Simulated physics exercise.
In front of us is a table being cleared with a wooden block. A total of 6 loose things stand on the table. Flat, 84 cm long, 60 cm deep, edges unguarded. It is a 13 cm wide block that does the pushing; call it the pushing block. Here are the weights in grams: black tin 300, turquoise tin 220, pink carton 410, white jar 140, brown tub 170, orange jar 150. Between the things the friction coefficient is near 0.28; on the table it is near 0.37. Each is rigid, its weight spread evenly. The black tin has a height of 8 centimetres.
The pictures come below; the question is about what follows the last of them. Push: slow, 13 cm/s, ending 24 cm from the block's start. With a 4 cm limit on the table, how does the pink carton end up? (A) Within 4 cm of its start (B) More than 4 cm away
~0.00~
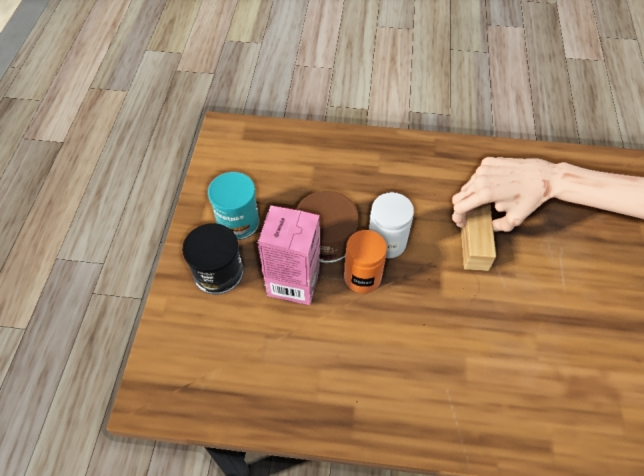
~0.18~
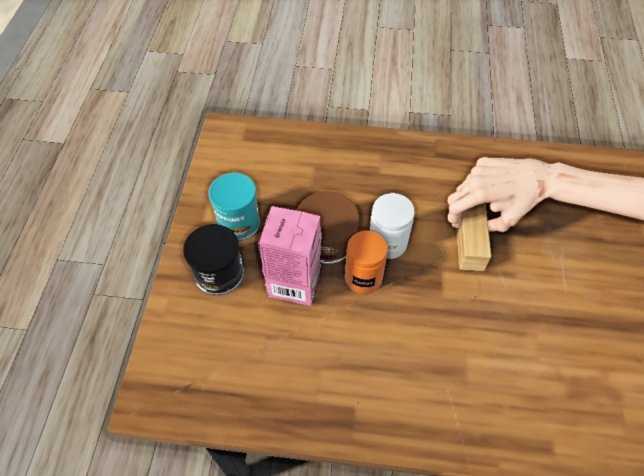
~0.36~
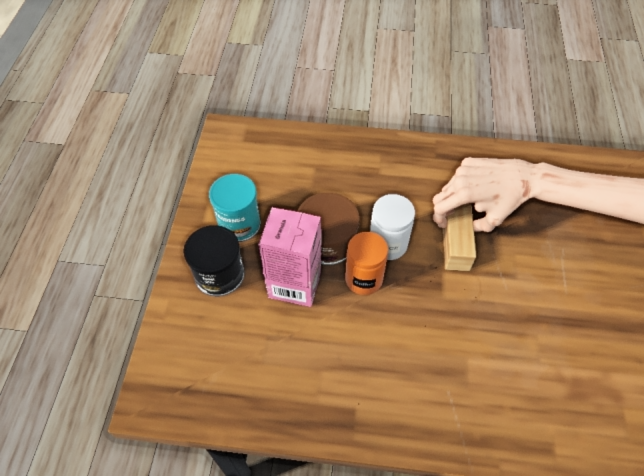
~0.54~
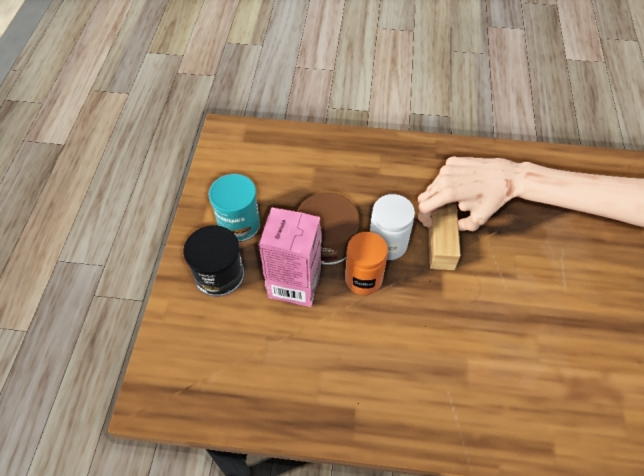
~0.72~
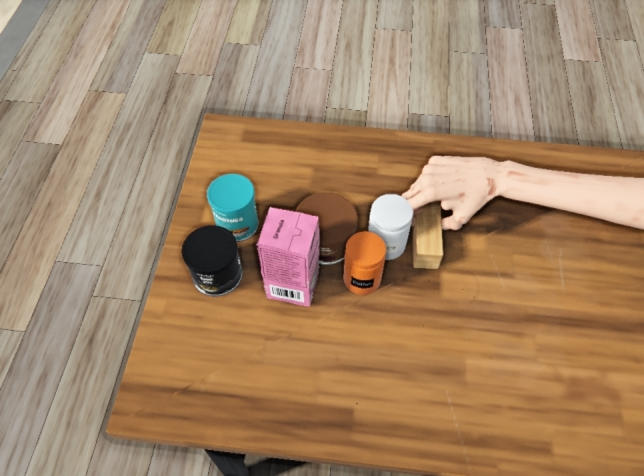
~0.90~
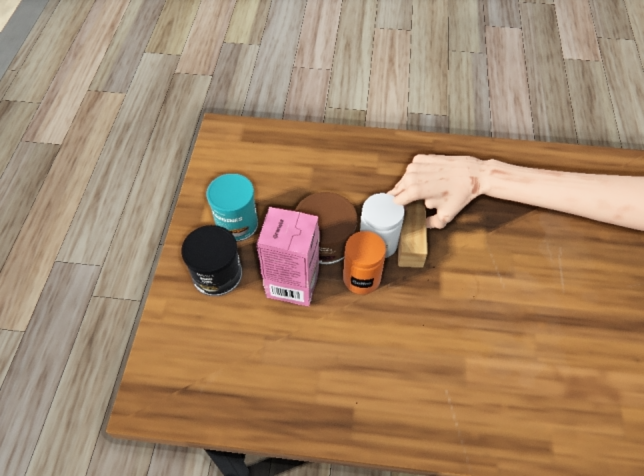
(A) Within 4 cm of its start.
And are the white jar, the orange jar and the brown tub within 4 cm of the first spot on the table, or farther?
Note: White jar departs its position. Orange jar is left in place. Brown tub departs its position.
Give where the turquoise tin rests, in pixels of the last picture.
Its centre ends close to (197, 200) in the last view.
By 1.30 s, pusher on by 15 cm; white jar 6 cm from its spot; brown tub 5 cm from its spot.
By 1.70 s, pusher on by 21 cm; white jar 12 cm from its spot; brown tub 10 cm from its spot; turquoise tin 3 cm from its spot.
When it is over (2.4 s), not toppled but over 4 cm from the start, turquoise tin, white jar and brown tub; the other 3 within 4 cm of the start. End places, in pixels of the last picture, pink carton near (291, 260).
